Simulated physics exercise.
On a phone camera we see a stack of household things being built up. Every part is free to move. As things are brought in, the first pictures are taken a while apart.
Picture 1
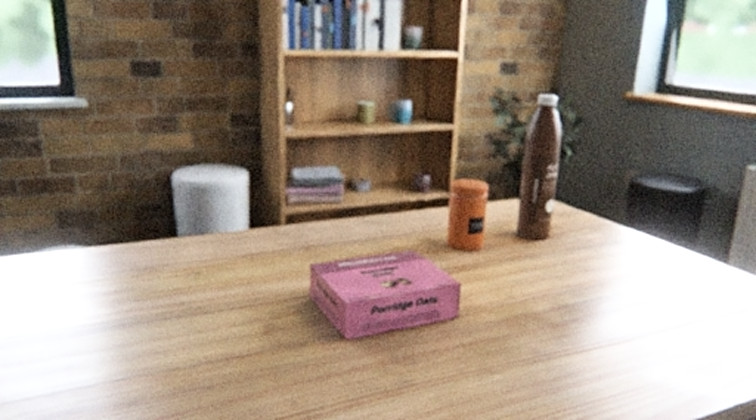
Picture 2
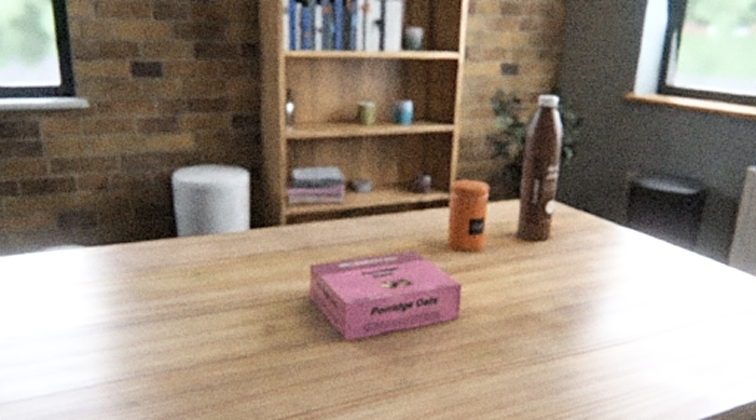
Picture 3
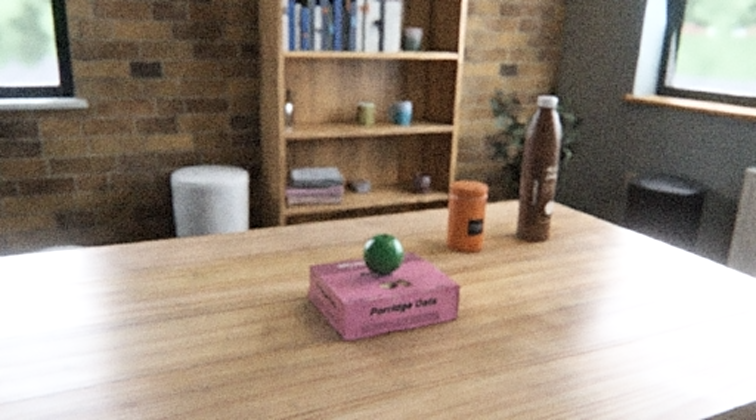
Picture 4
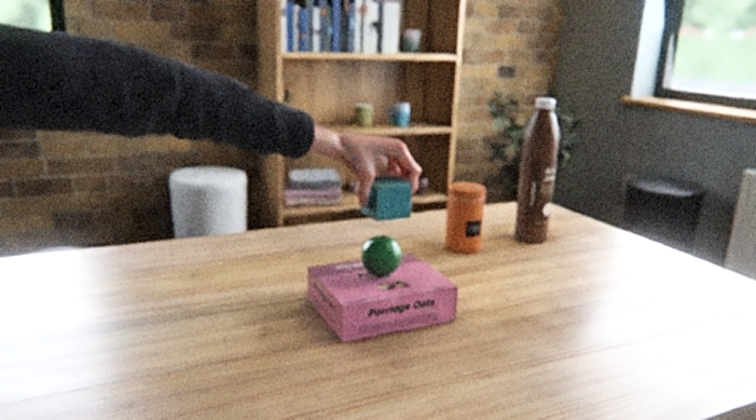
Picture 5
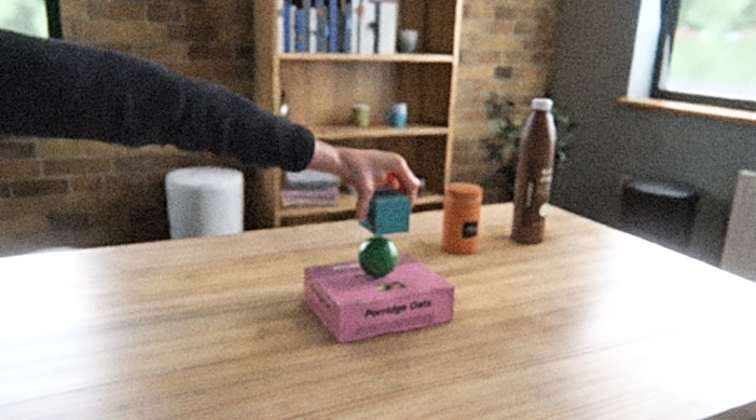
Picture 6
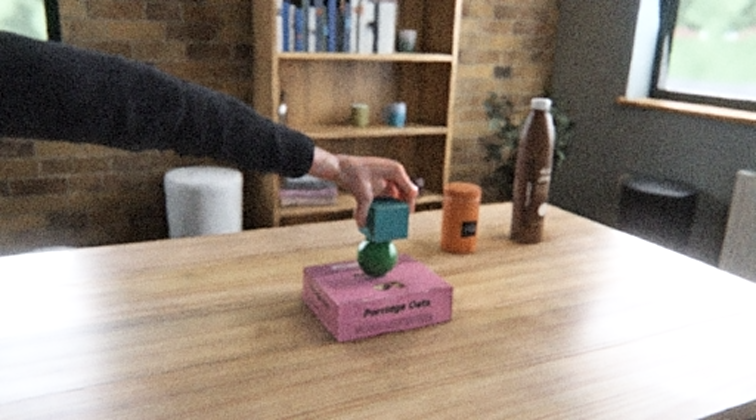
We see a pink packet on a wooden table, then a green apple resting on top of it. A hand reaches in from the left and lowers a turquoise block onto the apple, keeping hold of it.
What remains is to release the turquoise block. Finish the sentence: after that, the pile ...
The pile collapses.
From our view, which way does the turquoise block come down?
That would be the viewer's right.
Then, 0.40 s after the last picture, turquoise block now fallen.
Then, 0.60 s after the last picture, things are still on the move.
Then, 1.60 s after the last picture, nothing new.
At rest, fallen, turquoise block; the other 4 in place. Seen from the same camera at the end, turquoise block near (481, 274). The pile loses its balance.
